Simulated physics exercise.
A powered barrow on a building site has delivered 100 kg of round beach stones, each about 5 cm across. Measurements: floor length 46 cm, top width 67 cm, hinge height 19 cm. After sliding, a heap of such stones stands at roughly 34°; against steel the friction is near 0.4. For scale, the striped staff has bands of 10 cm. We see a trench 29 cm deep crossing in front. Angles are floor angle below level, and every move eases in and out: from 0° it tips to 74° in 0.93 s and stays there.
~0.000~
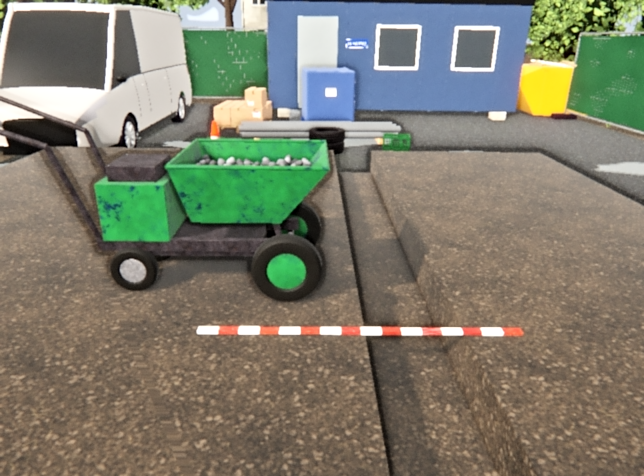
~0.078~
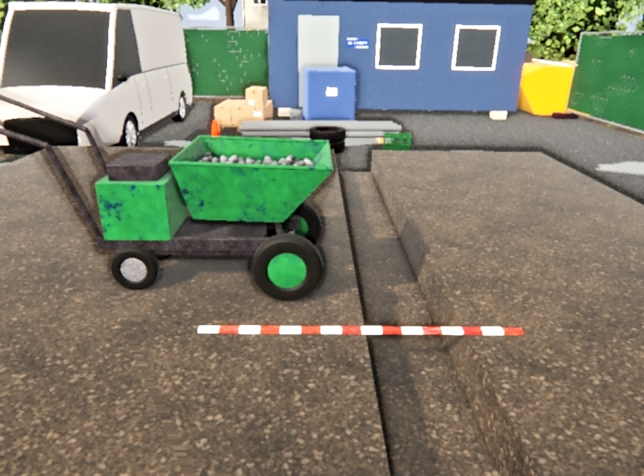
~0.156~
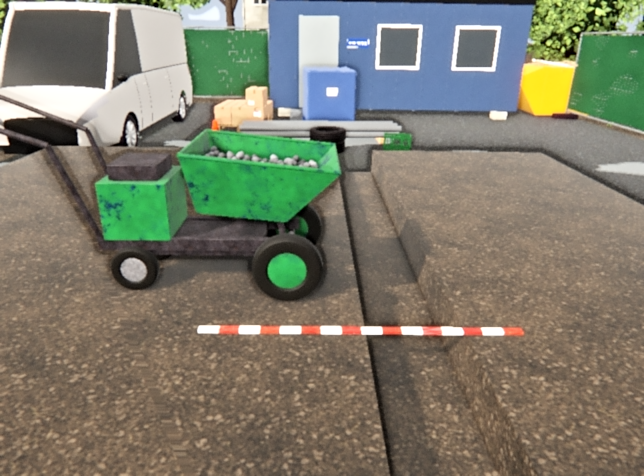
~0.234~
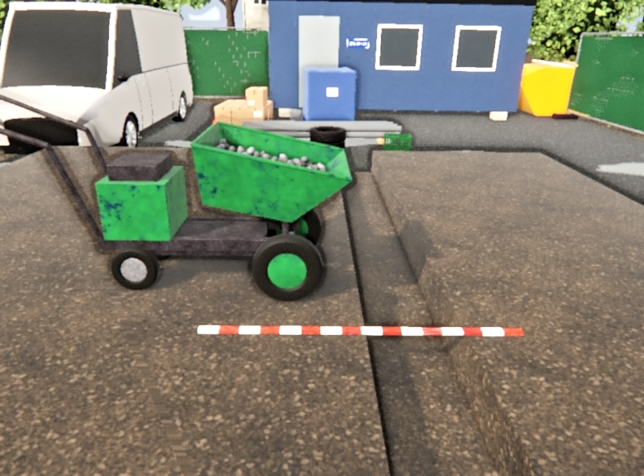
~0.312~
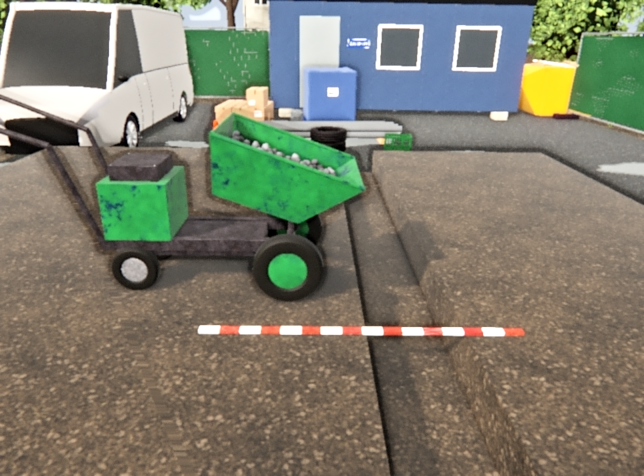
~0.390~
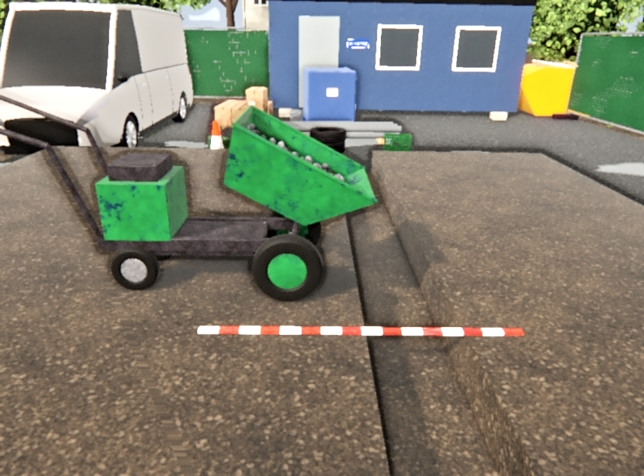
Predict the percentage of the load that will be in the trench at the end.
Predicted: Roughly 85 %.
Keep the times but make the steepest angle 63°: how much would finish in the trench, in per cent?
Roughly 80%.
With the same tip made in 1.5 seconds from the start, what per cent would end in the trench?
Roughly 95 per cent.
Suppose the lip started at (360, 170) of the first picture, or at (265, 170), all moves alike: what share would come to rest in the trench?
Around 35% for the first place and 100% for the second.
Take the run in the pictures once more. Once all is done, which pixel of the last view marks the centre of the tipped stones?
Somewhere near pixel (412, 308).
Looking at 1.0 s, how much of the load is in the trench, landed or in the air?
Some 40 per cent of the load by that point.
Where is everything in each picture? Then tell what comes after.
In the first picture, the tray is at 0°, its lip at (329, 169); the top of the load is at (248, 164).
The second picture shows lip at (332, 169), floor tilted 1°, highest stones at (232, 162); the stones move at 0.3 m/s on average.
The third picture shows lip at (340, 173), floor tilted 6°, highest stones at (230, 156); the stones move at 0.5 m/s on average.
The fourth picture shows lip at (351, 180), floor tilted 12°, highest stones at (229, 150); the stones move at 0.7 m/s on average.
In the fifth picture, the tray is at 19°, its lip at (365, 189); the top of the load is at (238, 142); the stones move at 0.9 m/s on average.
The sixth picture shows lip at (376, 202), floor tilted 28°, highest stones at (252, 135); the stones move at 1.0 m/s on average.
After 0.7 s the floor is at 63°; 100 % in the tray; the foremost stones are at (387, 229).
After 1.0 s the floor is at 74°; 54 % in the tray, 42 % in the trench, 4 % past the trench; the foremost stones are at (455, 270).
After 1.4 s the floor is at 74°; 11 % in the tray, 74 % in the trench, 15 % past the trench; the foremost stones are at (547, 274).
After 3.3 s the floor is at 74°; 0 % in the tray, 85 % in the trench, 15 % past the trench; the foremost stones are at (615, 271).
